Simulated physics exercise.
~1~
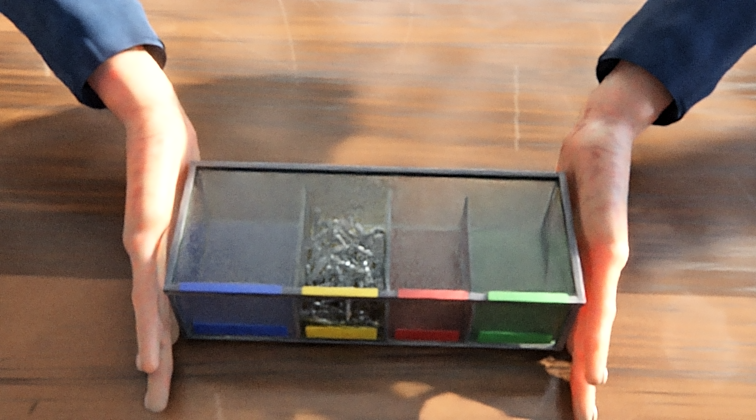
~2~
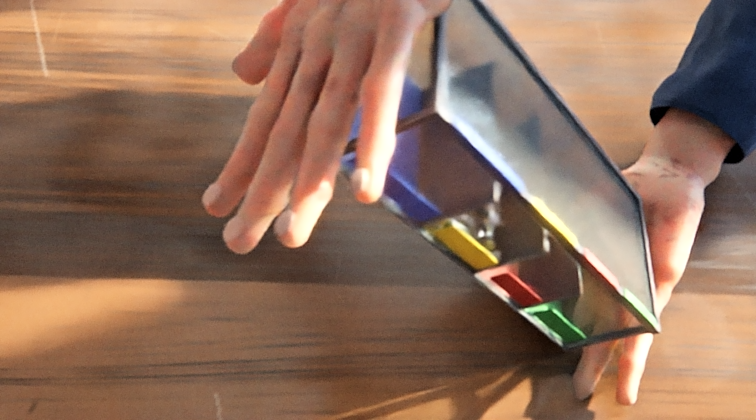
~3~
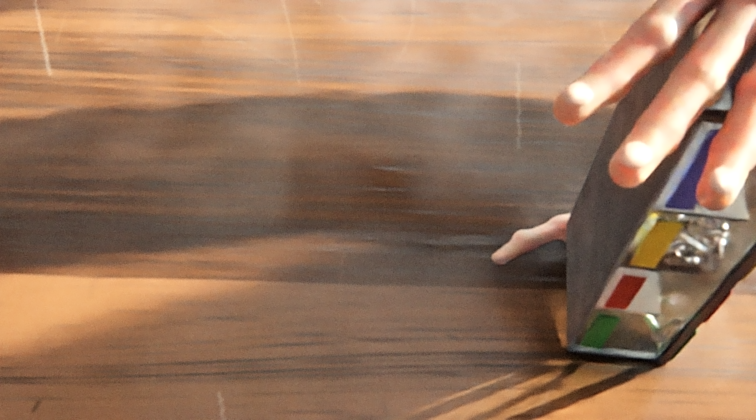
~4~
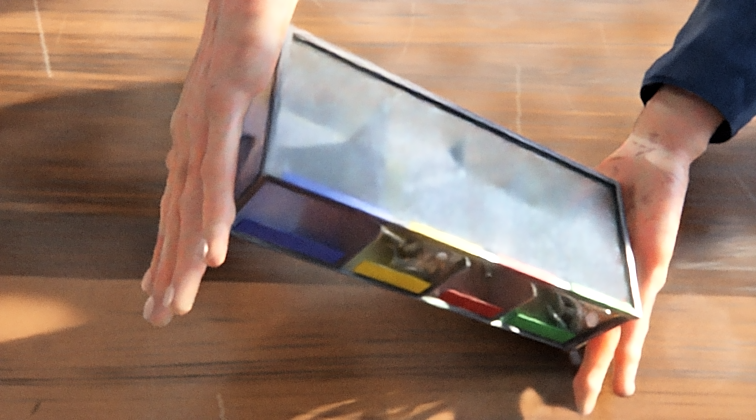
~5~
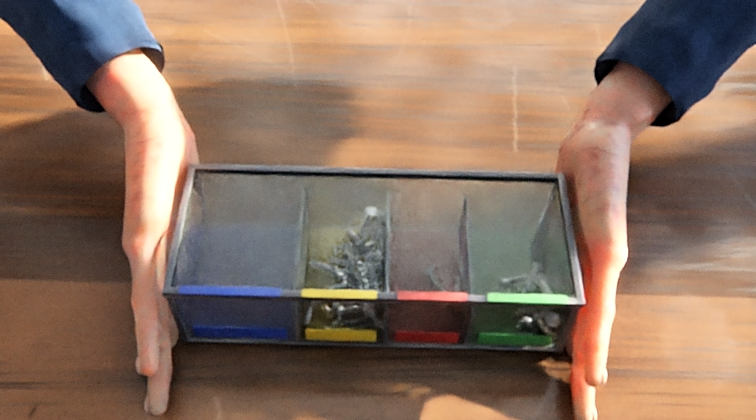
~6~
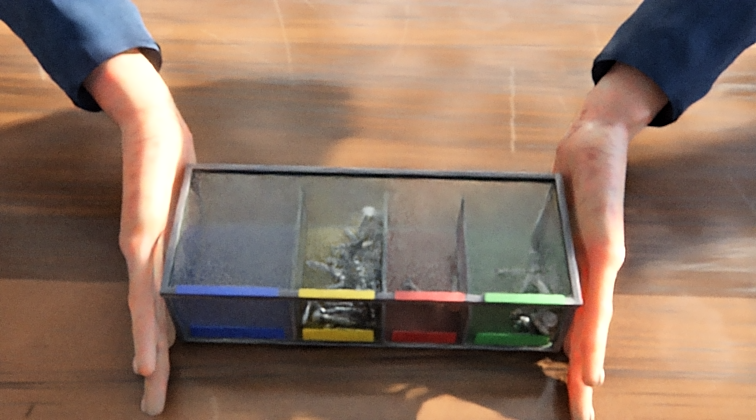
The clip opens on two hands holding a clear-lidded sorting box on a wooden table, its four compartments marked blue, yellow, red and green, with small steel screws heaped in the yellow one. The hands tip the box steeply, raising its blue end while the green end stays low. It swings on until it stands upright on that end at the right. Then the hands lower it back through a slant and lay it flat. At rest, most screws remain in yellow, a smaller cluster sits in green, a few lie in red, and blue is empty.
